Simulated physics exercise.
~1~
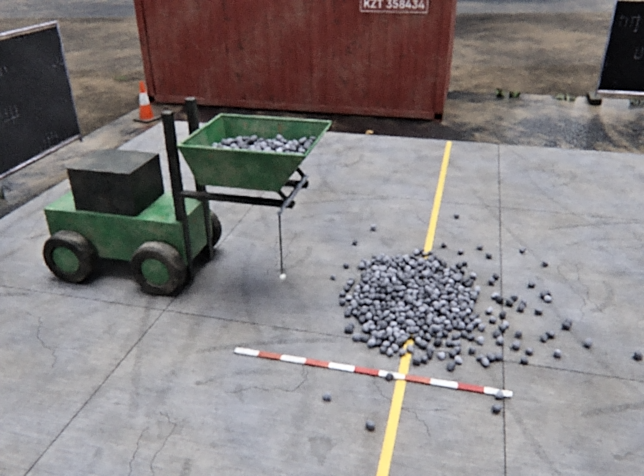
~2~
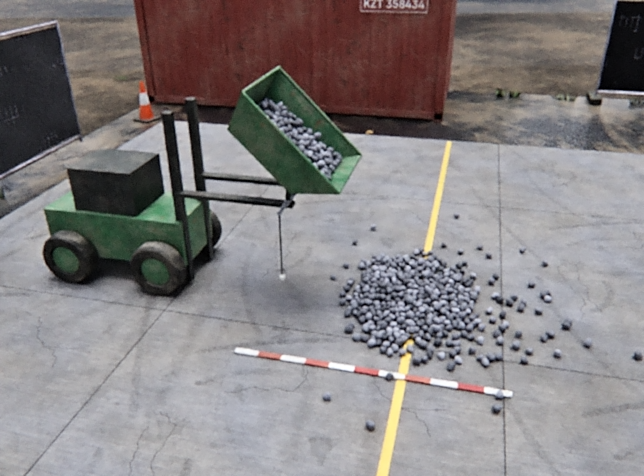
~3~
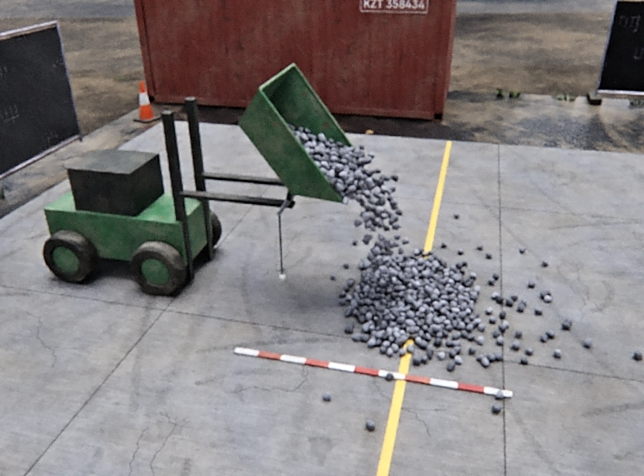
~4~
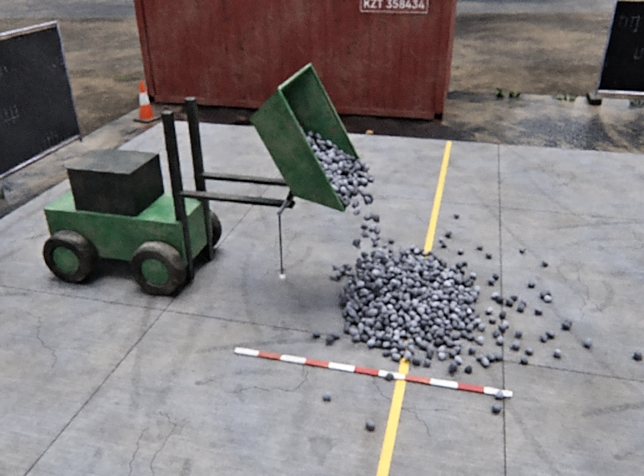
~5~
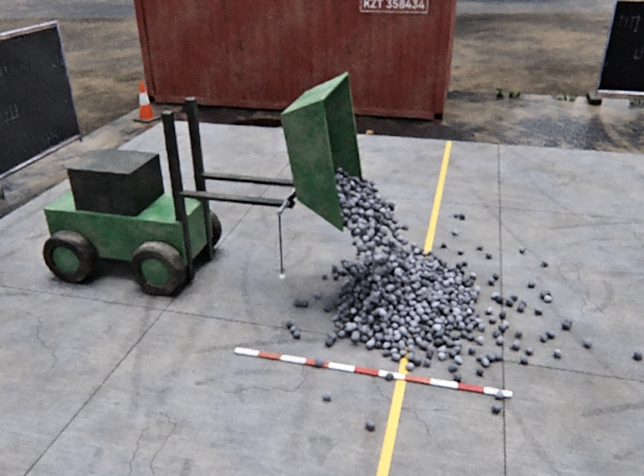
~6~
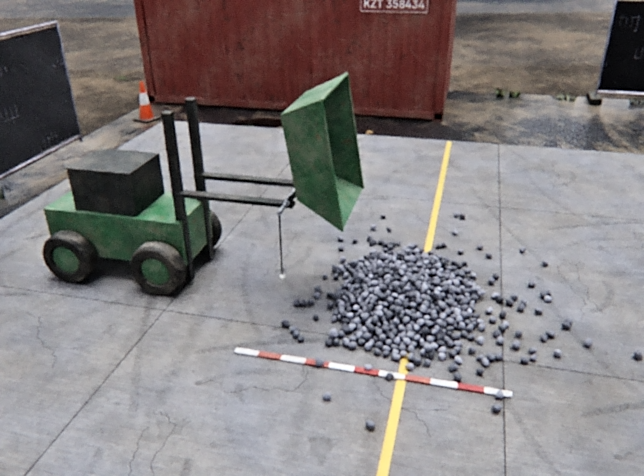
At the start, a green forklift on a concrete floor holds a raised skip of grey stones, beside an earlier pile lying across a yellow line, with a red container behind. The skip tilts steeply to the right while its stones stay inside. Then they begin pouring over its lower edge onto the pile. The skip tips further, and the stones keep tumbling down, mostly onto the near side of the line. At the end, the skip hangs steeply tipped and empty, and a broader heap lies across the line behind a red and white staff.
